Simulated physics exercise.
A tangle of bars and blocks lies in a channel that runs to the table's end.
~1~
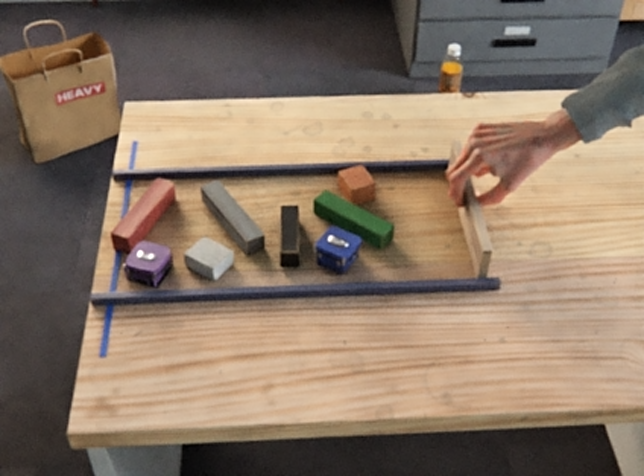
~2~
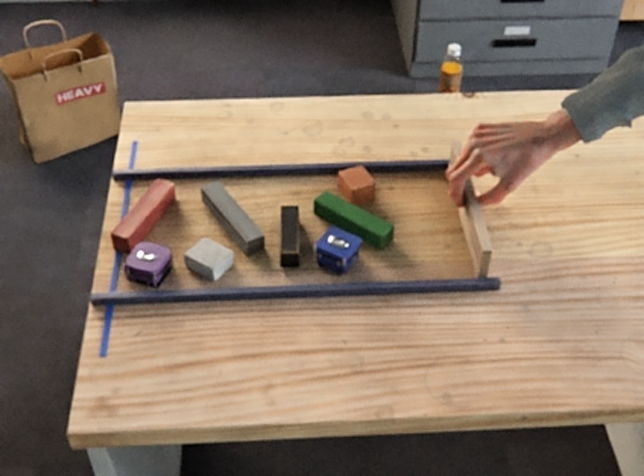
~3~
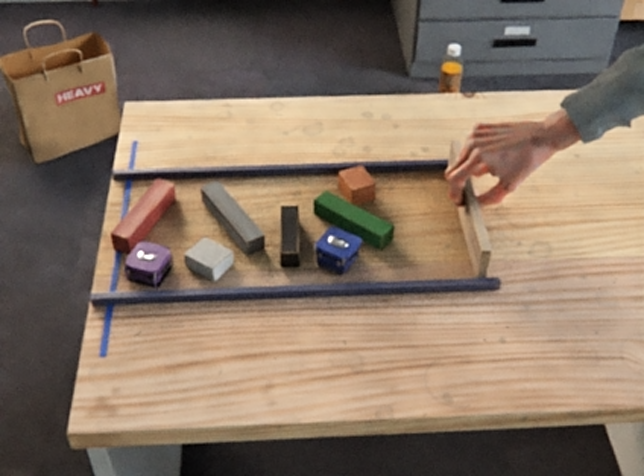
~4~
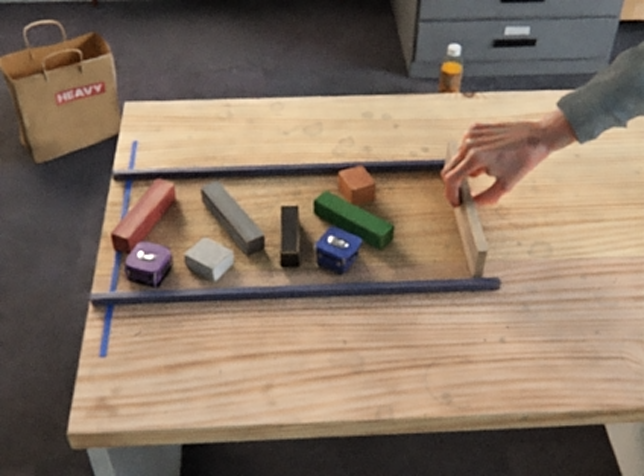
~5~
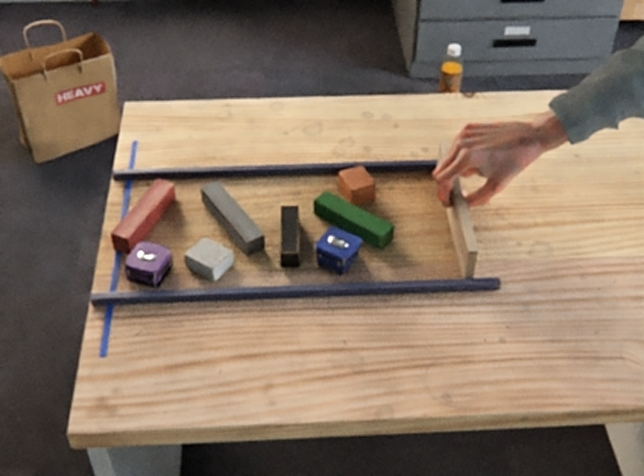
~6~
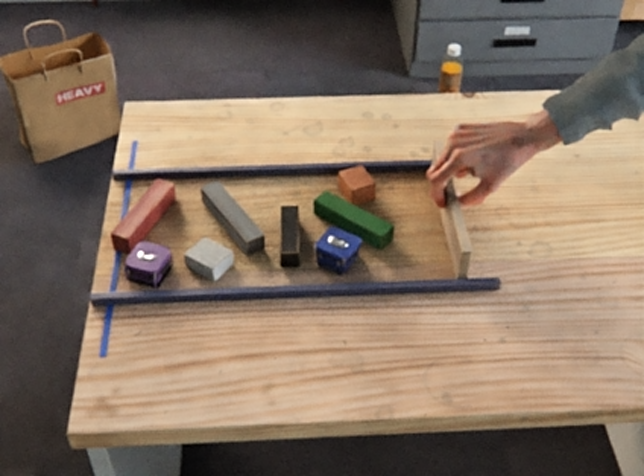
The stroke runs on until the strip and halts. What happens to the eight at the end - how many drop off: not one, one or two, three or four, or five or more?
Off the edge: Five or more.
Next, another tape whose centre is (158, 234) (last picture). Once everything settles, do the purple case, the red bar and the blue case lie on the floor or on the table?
Starting with the purple case, it ends up falling, then the red bar ends up falling, then the blue case keeps its place.
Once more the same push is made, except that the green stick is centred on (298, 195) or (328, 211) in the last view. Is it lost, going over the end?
At the first spot the green stick topples off; at the second it topples off.
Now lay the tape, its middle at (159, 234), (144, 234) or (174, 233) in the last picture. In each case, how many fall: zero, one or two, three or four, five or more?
Result per tape, as listed: Either three or four; at least five; 1 or 2.
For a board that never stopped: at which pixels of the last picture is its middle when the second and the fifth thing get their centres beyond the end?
Roughly (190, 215) and then roughly (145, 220).
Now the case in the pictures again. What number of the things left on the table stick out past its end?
The count is 2.
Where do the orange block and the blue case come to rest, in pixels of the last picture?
In the last picture, roughly (112, 191) and (95, 271).
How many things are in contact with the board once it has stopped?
At rest, 2 are in contact.
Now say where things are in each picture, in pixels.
In the first frame, red bar (144, 215); purple case (149, 264); white block (209, 259); board (469, 207); tape (121, 235).
In the second frame, purple case (149, 265); orange block (357, 186).
In the third frame, white block (209, 259); black stick (290, 236).
In the fourth frame, red bar (145, 215); blue case (338, 251).
In the fifth frame, purple case (149, 265); board (456, 208).
In the sixth frame, red bar (145, 215); purple case (149, 265); white block (209, 259); board (450, 208); tape (121, 235).
Early on, none off yet; red bar at rest near (145, 215); purple case at rest near (149, 265); white block at rest near (209, 259).
Finally, the number that fall off is five or more; lost, green stick, black stick, grey stick, white block, purple case and red bar.
